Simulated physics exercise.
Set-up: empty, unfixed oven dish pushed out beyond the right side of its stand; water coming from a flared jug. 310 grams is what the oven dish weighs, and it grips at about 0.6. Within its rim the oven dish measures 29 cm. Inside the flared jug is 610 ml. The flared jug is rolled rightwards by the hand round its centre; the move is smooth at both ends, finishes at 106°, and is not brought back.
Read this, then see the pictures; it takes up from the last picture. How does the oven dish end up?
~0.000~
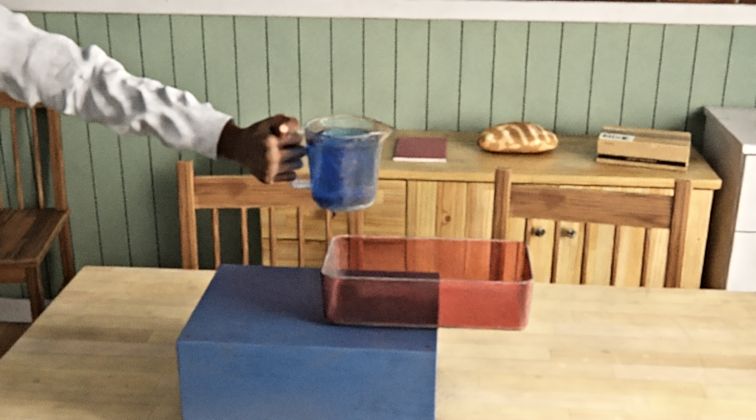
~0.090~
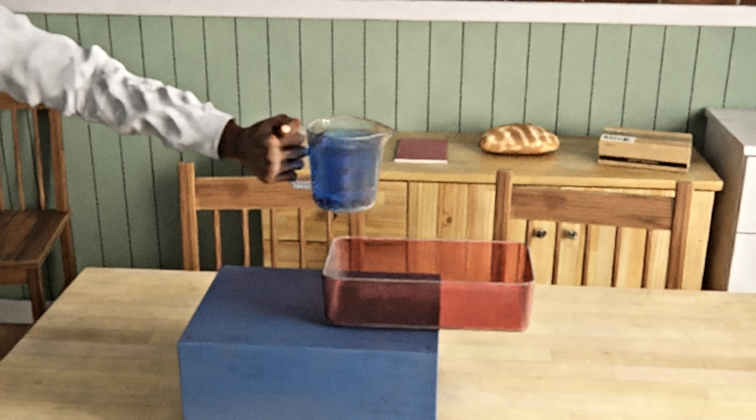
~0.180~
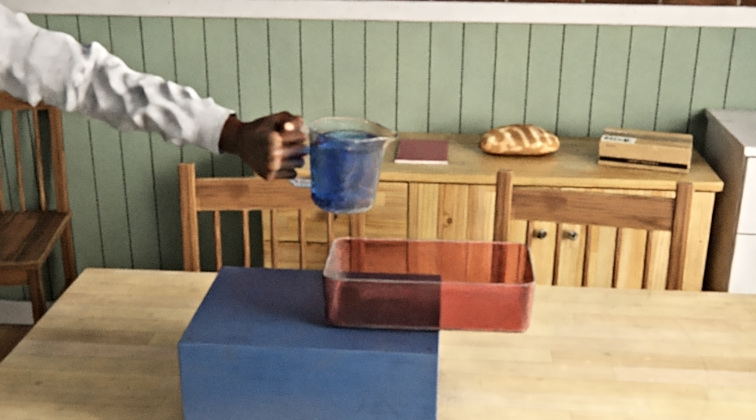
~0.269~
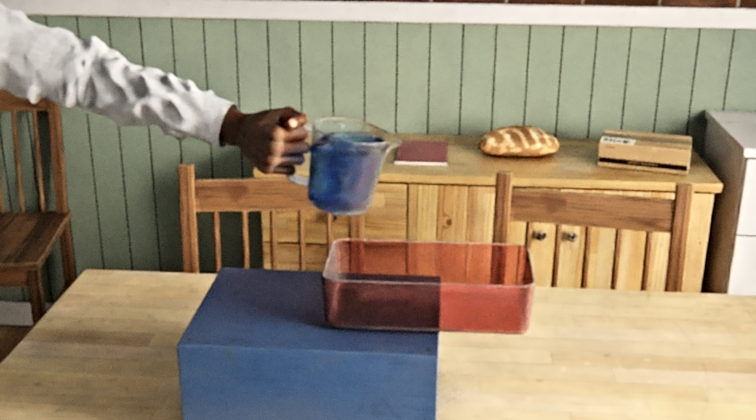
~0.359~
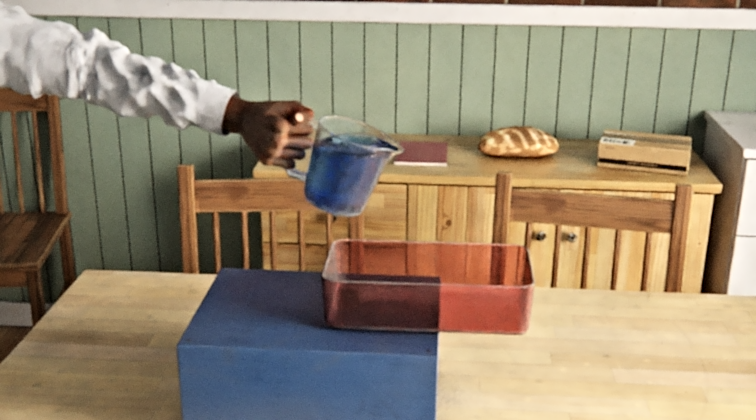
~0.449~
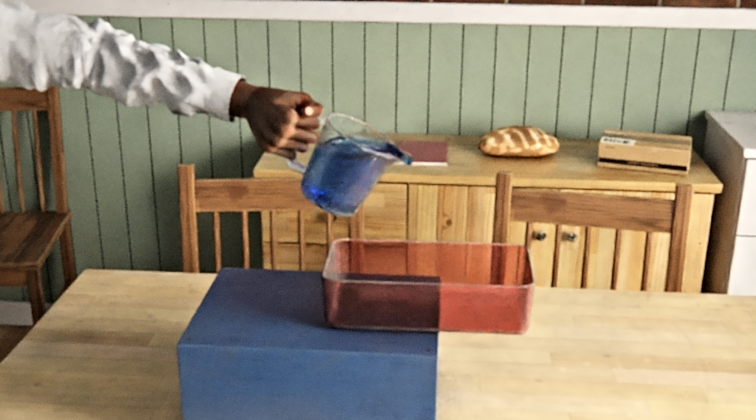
It falls off.
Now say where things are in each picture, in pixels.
In the first frame, it leans 0°; its right rim is at (394, 129); the water meets the walls at (309, 135) and (382, 138); the oven dish's rim runs from (327, 256) to (530, 262); the block's edge is at (435, 353).
In the second frame, it leans 1°; its right rim is at (396, 131); the water meets the walls at (311, 137) and (383, 140).
In the third frame, it leans 5°; its right rim is at (399, 135); the water meets the walls at (313, 138) and (386, 141).
In the fourth frame, it leans 10°; its right rim is at (401, 142); the water meets the walls at (314, 140) and (390, 144).
In the fifth frame, it leans 18°; its right rim is at (404, 150); the water meets the walls at (317, 142) and (398, 146).
In the sixth frame, it leans 27°; its right rim is at (407, 159); the water meets the walls at (318, 146) and (404, 153); 1 per cent is over the edge.
After 0.86 s the tilt is 77° and 58 per cent is still to pour; the oven dish lies level with 22 per cent in it.
After 1.17 s the tilt is 102° and 12 per cent is still to pour; the oven dish leans 38° with 82 per cent in it.
After 1.49 s the tilt is 106° and 0 per cent is still to pour; the oven dish leans 100° with 2 per cent in it.
After 1.83 s the tilt is 106° and 0 per cent is still to pour; the oven dish leans 116° with 0 per cent in it.
In the end the oven dish leans 180° with 0 per cent in it.
